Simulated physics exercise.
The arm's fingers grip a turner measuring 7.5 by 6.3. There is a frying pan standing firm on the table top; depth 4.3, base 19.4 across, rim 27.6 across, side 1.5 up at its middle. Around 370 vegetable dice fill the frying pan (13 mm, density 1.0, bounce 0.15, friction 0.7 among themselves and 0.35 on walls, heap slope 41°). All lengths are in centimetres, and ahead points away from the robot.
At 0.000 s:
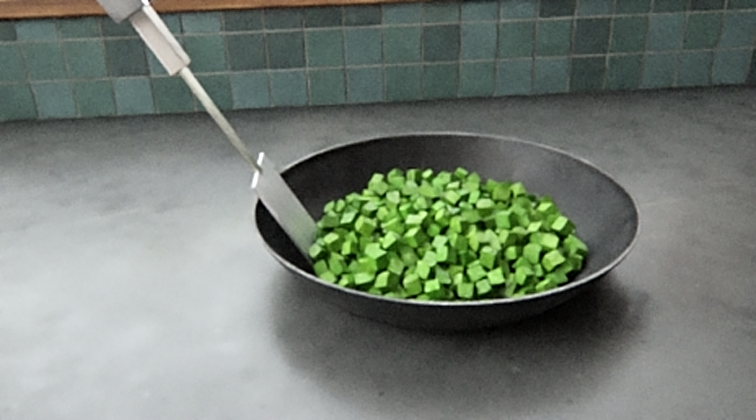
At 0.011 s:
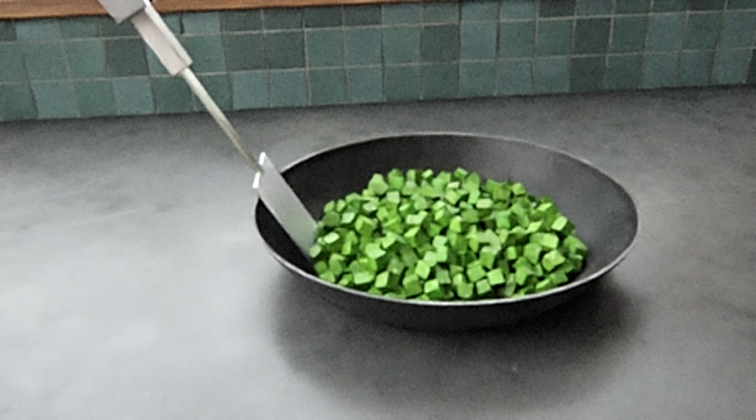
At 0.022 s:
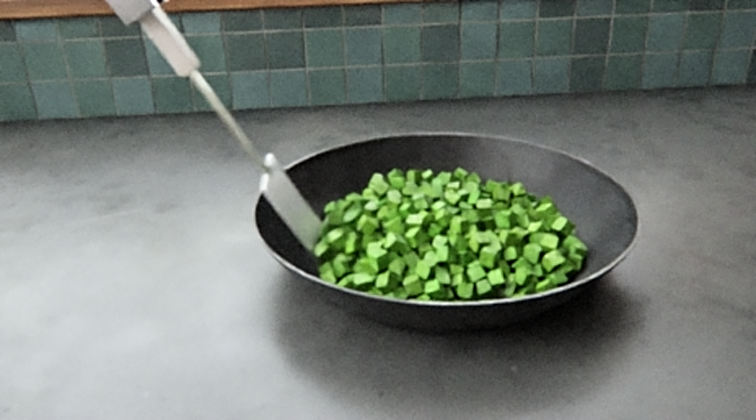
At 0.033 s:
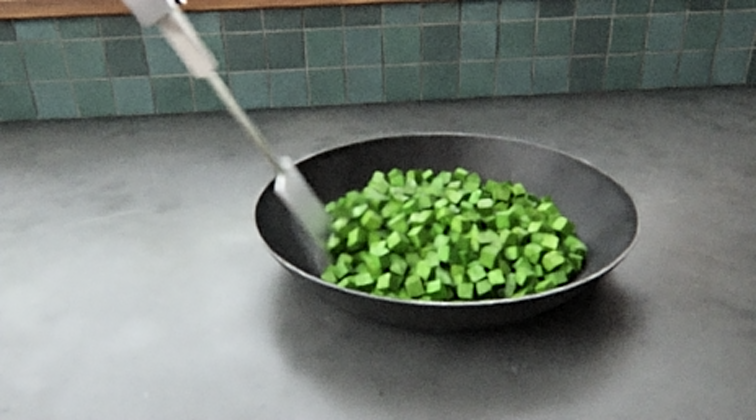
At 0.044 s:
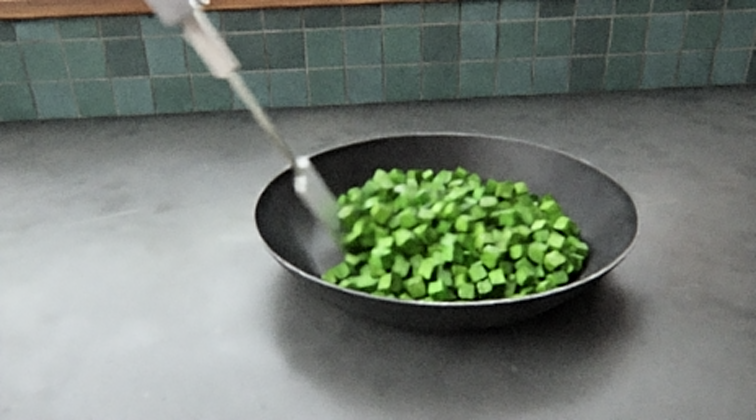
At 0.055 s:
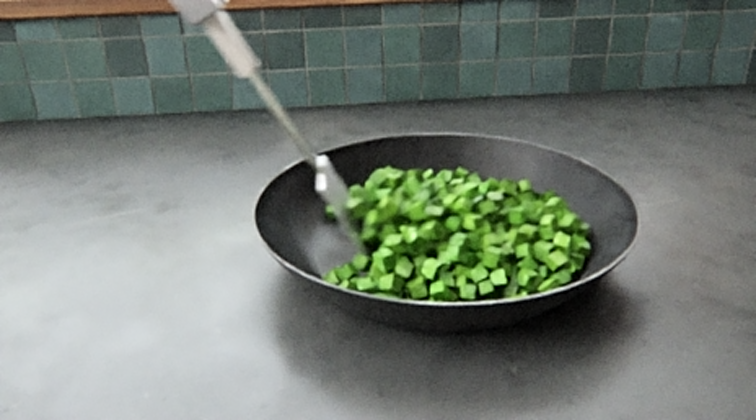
A metal turner slides rightward into green vegetable dice in a black pan, pushing some along.
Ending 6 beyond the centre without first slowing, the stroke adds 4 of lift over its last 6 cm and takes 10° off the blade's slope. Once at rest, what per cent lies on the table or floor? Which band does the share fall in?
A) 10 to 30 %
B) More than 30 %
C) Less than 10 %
The answer is A.
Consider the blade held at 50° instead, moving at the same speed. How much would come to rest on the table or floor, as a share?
That would leave close to 20 per cent on the table or floor.
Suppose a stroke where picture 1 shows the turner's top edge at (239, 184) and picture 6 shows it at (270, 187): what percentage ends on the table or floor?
Some 0 percent ends up on the table or floor.
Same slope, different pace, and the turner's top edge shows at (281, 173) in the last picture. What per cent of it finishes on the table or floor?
About 0 percent.
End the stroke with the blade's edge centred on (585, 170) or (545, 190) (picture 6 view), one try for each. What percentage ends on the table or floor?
I'd say some 30 per cent, then some 30 per cent.
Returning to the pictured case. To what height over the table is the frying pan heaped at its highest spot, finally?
Peak at rest, approximately 5.5 centimetres.
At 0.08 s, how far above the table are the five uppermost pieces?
About 7 cm.
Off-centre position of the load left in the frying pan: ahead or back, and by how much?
Offset forward: Around 4.5 cm.
By 0.08 s, sloping 61°, highest piece 7 above the table; 371 in the frying pan.
By 0.11 s, sloping 58°, highest piece 9 above the table; 371 in the frying pan.
By 0.32 s, sloping 51°, highest piece 7 above the table; 309 in the frying pan, 60 on the table or floor, 2 on the blade or in flight.
By 1.37 s, sloping 51°, highest piece 6 above the table; 309 in the frying pan, 62 on the table or floor.
Final count, 309 in the frying pan, 62 on the table or floor. That is 17 % on the table or floor.
